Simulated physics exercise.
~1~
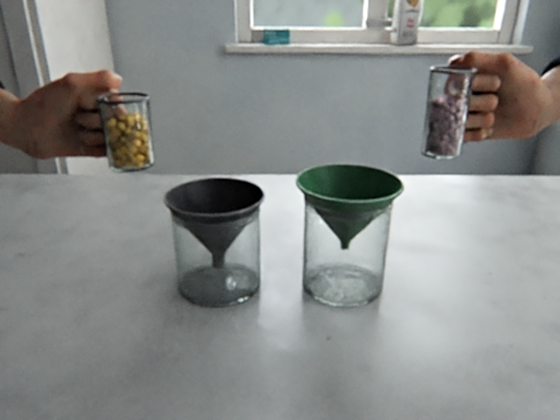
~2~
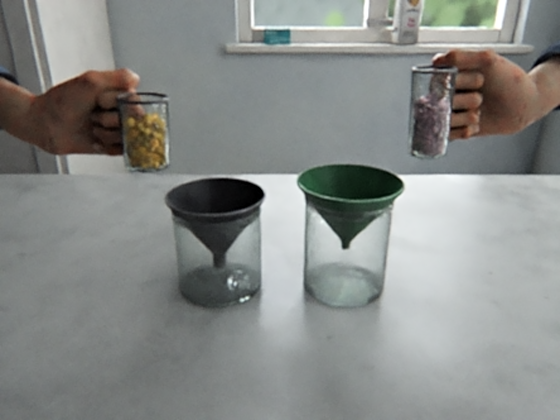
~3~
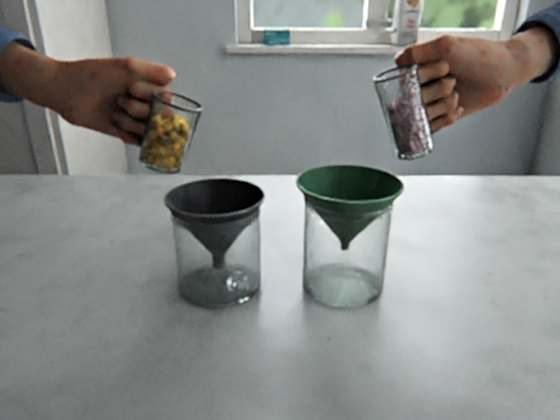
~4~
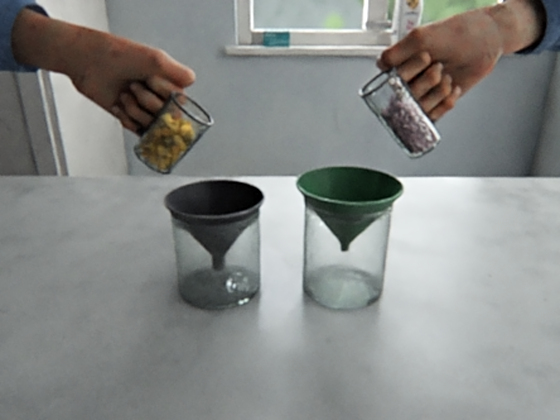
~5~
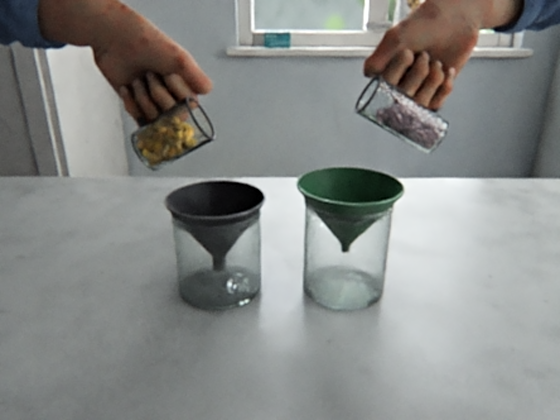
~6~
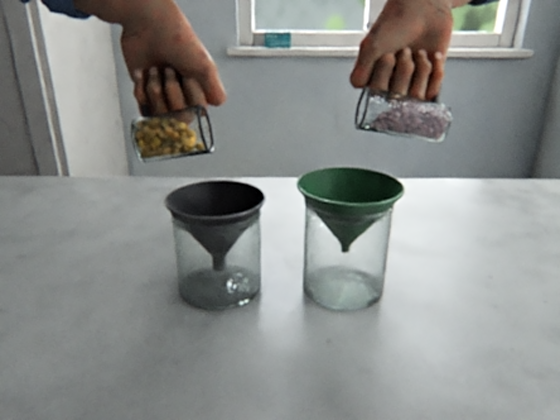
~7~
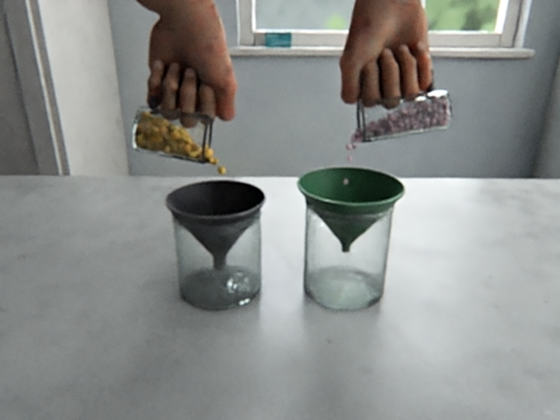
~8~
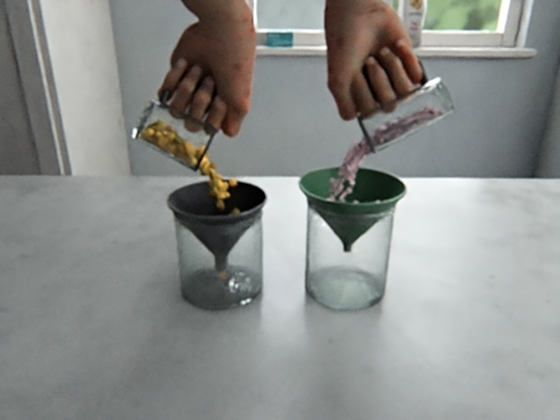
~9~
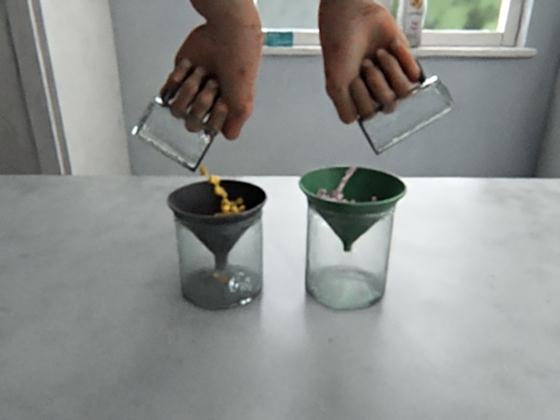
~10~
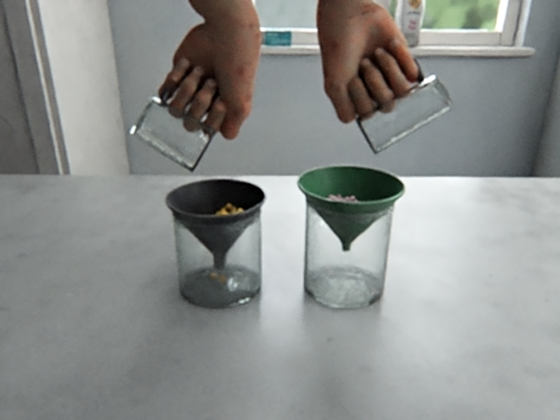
Two hands brought in small glasses of yellow and pale purple pieces and tipped them over a black funnel and a green one set in glass jars, emptying both, but nearly everything stayed stuck in the funnels, with only a few pieces getting through.
